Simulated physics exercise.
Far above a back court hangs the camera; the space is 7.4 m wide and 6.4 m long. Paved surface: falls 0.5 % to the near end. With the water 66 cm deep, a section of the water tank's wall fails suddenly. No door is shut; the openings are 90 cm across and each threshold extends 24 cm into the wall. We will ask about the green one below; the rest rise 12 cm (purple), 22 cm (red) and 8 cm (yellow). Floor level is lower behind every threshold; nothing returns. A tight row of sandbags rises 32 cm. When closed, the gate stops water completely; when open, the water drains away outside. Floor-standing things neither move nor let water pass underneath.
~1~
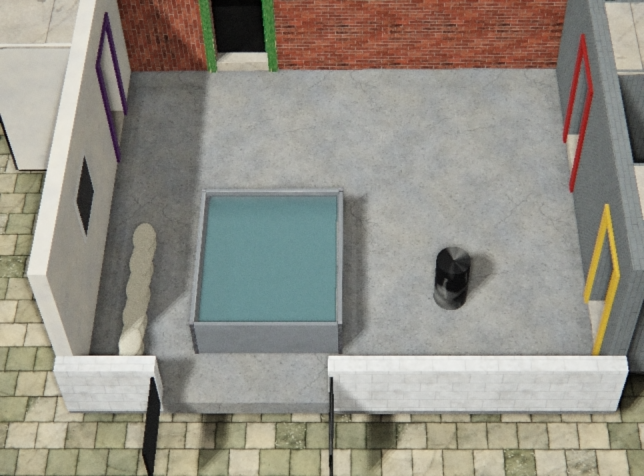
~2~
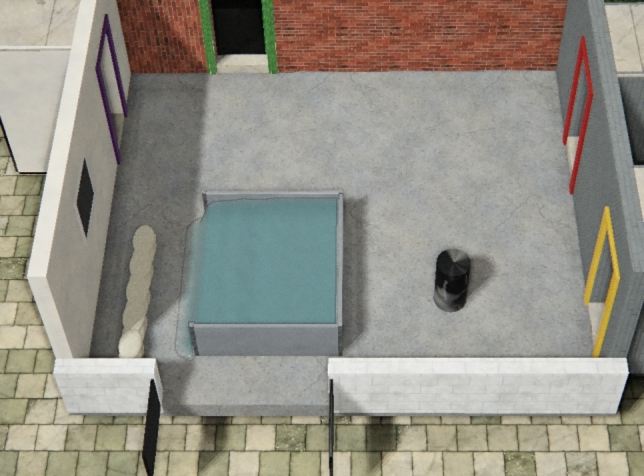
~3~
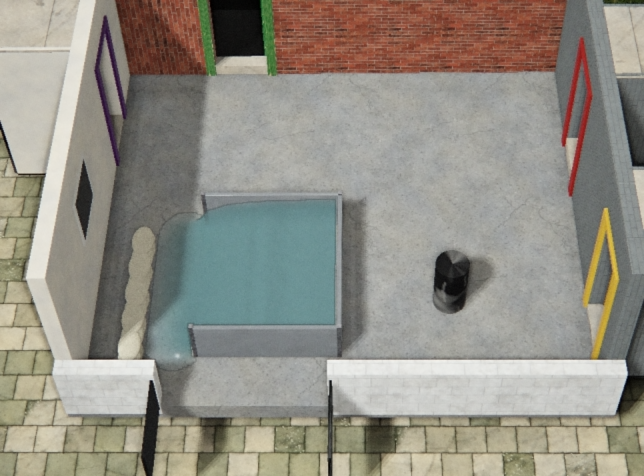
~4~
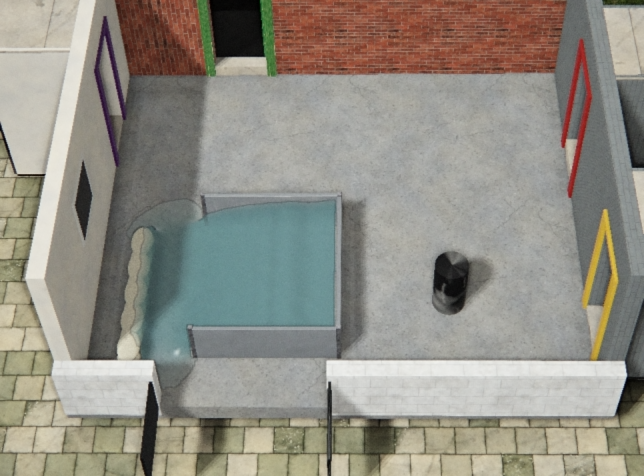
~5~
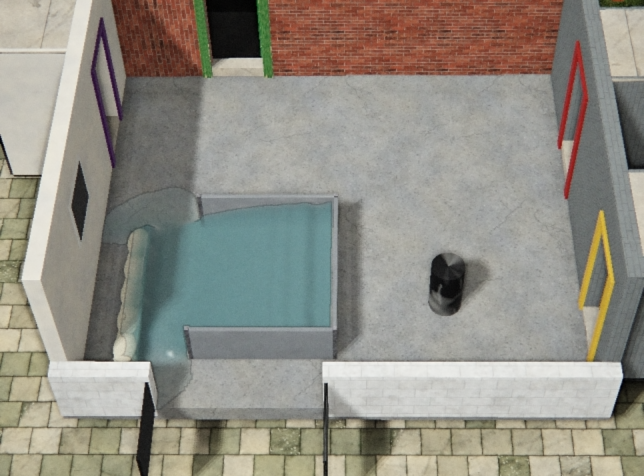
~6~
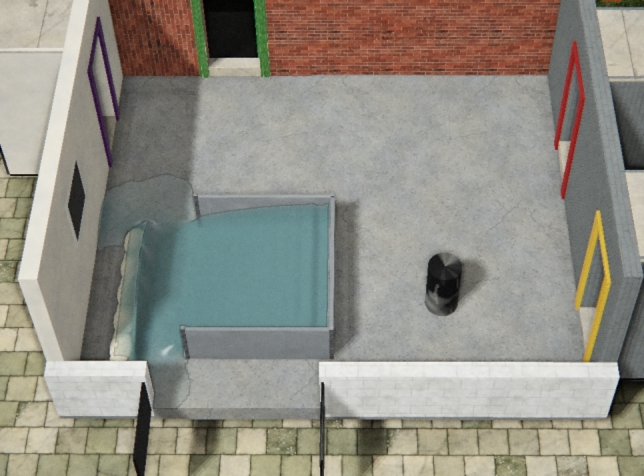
A paved back court is seen from high above, with a brick wall at the far side and a low pale wall in front. A square grey tank of blue-green water sits left of centre between a lumpy beige row and a dark upright object, with purple, green, red and yellow doorways around. The tank's left side gives way and water spreads leftward past the beige row and toward the back, while the view shifts slightly.
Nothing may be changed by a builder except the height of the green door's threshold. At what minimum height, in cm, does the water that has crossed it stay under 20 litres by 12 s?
From about 10.5 cm.
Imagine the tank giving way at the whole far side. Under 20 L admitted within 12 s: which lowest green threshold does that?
It needs to be about 27 cm high.
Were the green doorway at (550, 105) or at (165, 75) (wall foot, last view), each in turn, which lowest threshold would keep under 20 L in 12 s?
Roughly 9.0 cm, then roughly 25 cm.
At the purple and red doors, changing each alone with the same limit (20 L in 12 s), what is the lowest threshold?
Some 12.5 cm for purple, some 6.5 cm for red.
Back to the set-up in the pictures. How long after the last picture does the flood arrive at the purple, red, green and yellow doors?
For purple it's 0.5 s, for red 5.5 s, for green 1.8 s, and for yellow 7.5 s.
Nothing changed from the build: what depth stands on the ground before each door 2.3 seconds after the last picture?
Depths in cm - purple: 14, red: 0, green: 13, yellow: 0.
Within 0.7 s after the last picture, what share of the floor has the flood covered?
Wet: Close to 20 %.
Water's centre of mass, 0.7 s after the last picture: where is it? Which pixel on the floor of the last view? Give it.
Centre estimate: (209, 288) px, approximately.
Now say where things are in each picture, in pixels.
In the first frame, the water tank at (270, 258) is whole and still, 66 cm deep; the green door at (239, 28) is dry.
In the second frame, the gap is at (203, 276), the front 0.3 m out at (180, 347); the back of the water tank holds 66 cm.
In the third frame, the front is at (151, 349), 0.7 m from the gap at (203, 279); 1.8 m2 of floor is wet, 66 cm left at the back.
In the fourth frame, the front is at (133, 234), 1.2 m from the gap at (202, 281); 2.7 m2 of floor is wet, 66 cm left at the back.
In the fifth frame, the gap is at (199, 282), the front 1.6 m out at (105, 223); the back of the water tank holds 59 cm.
In the sixth frame, the front is at (106, 197), 1.7 m from the gap at (195, 282); 4.2 m2 of floor is wet, 55 cm left at the back; 2.7 m in a straight line remain to the green door at (231, 33).
Then, 0.7 s after the last picture water covers 20 % of the floor, deepest (49 cm) near (149, 300); it has not reached the green door.
Then, 2.3 s after the last picture water covers 30 % of the floor, deepest (32 cm) near (76, 393); 13 cm at the green door, 0 litres in over its 20 cm threshold.
Then, 11.3 s after the last picture water covers 90 % of the floor, deepest (12 cm) near (552, 394); 5 cm at the green door, 0 litres in over its 20 cm threshold.
At the green door as built, the water peaked near 15 cm, 4.1 s after the last picture.
Run again over the same 12 s with other heights there, 43 litres in over 8.5 cm, 10 litres over 11.5 cm. The limit of 20 litres is kept from about 10.5 cm up.
